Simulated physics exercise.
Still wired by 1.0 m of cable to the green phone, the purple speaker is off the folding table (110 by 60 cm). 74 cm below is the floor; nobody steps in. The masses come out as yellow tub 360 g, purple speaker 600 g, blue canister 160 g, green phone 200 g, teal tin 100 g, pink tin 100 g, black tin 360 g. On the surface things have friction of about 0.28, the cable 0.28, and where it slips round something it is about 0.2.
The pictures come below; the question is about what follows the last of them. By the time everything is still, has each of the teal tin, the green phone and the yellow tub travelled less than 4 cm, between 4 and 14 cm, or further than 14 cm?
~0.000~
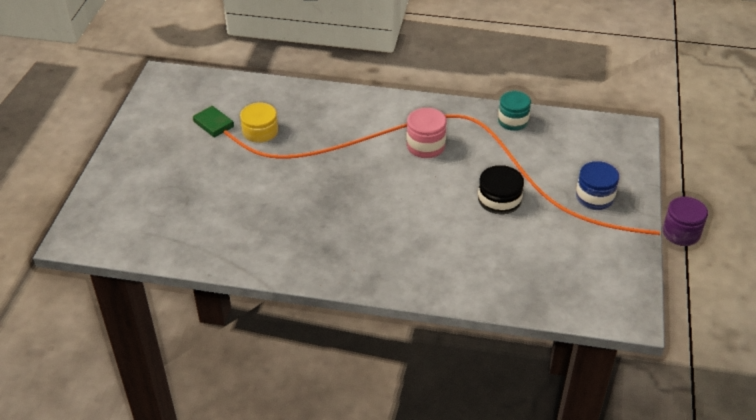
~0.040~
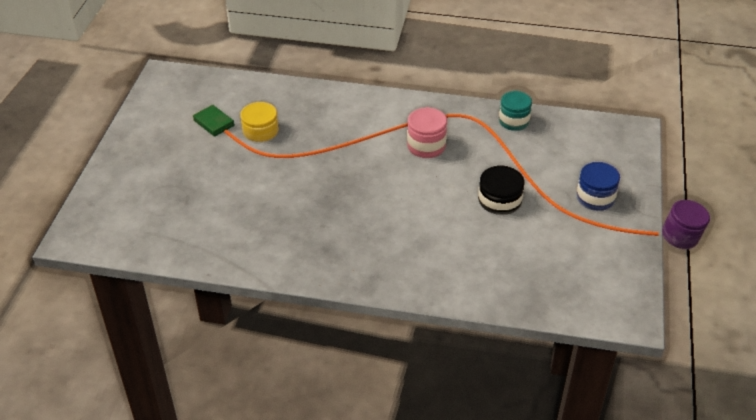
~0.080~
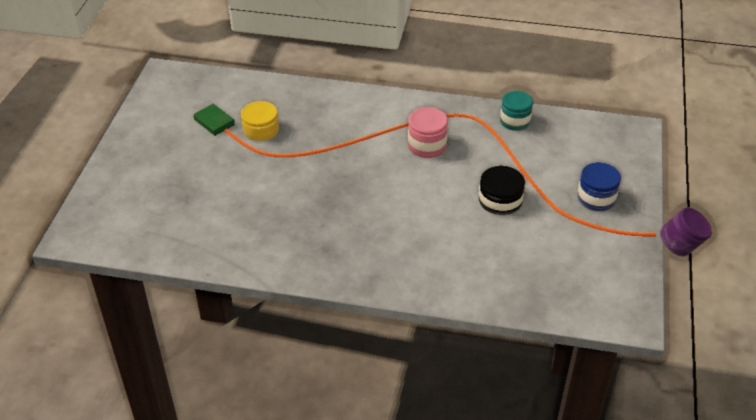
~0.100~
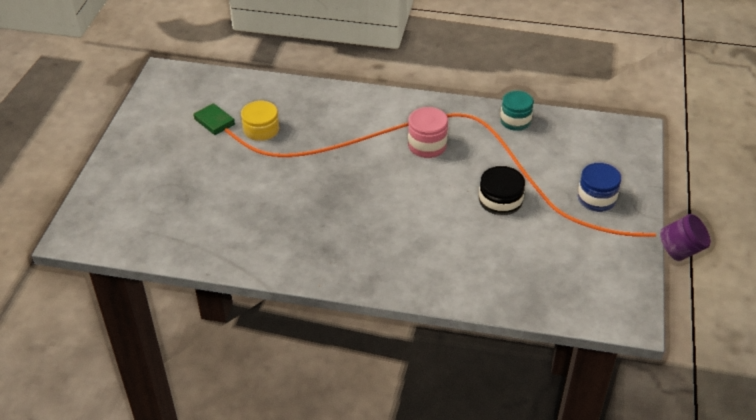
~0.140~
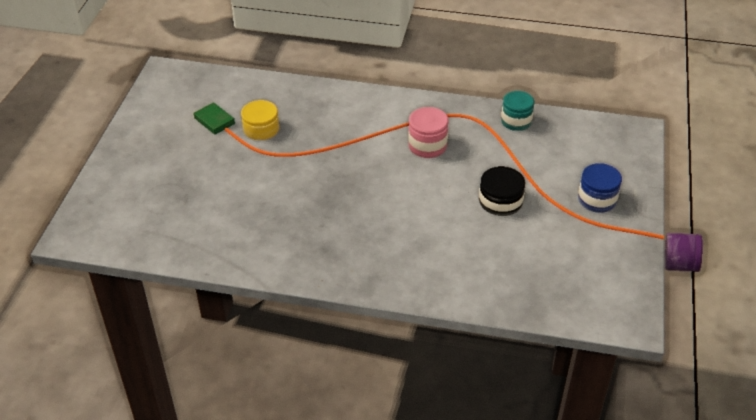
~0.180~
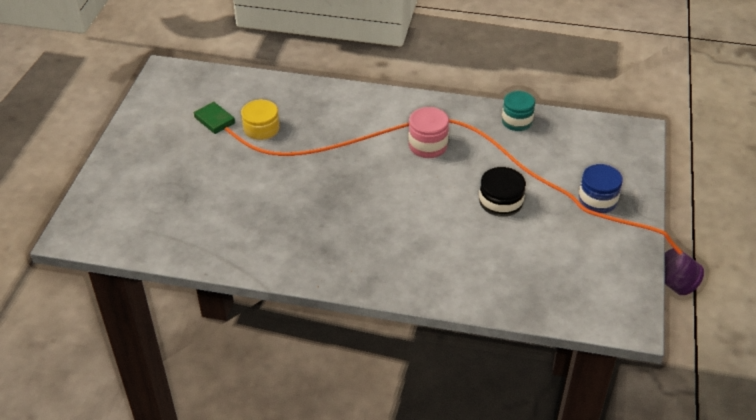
Outcome: Teal tin: Tiny distance or none. Green phone: Great distance. Yellow tub: Modest distance.
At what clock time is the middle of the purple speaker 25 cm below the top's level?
Around 0.30 seconds on the clock.
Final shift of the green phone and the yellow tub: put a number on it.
For the green phone it's 70 cm, while the yellow tub comes to 8 cm.
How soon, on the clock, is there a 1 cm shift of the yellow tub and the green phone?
On the clock, yellow tub 0.30 s and green phone 0.26 s.
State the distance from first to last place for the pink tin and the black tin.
About: Pink tin over the edge, black tin 10 cm.
After 0.4 s, the cable's tail end at (334, 168); green phone 25 cm off its start, yellow tub 7 cm off its start, pink tin 29 cm off its start.
After 0.7 s, the cable's tail end at (480, 208); green phone 58 cm off its start, yellow tub 8 cm off its start, pink tin over the edge.
After 0.9 s, the cable's tail end at (503, 228); green phone 67 cm off its start at (514, 238), yellow tub 8 cm off its start at (297, 100), pink tin over the edge.
After 1.2 s, the cable's tail end at (503, 228); green phone 67 cm off its start, yellow tub 8 cm off its start, pink tin over the edge.
After 2.4 s, the cable's tail end at (503, 228); green phone 67 cm off its start at (514, 238), yellow tub 8 cm off its start at (297, 100), teal tin 0 cm off its start at (520, 100), pink tin over the edge.
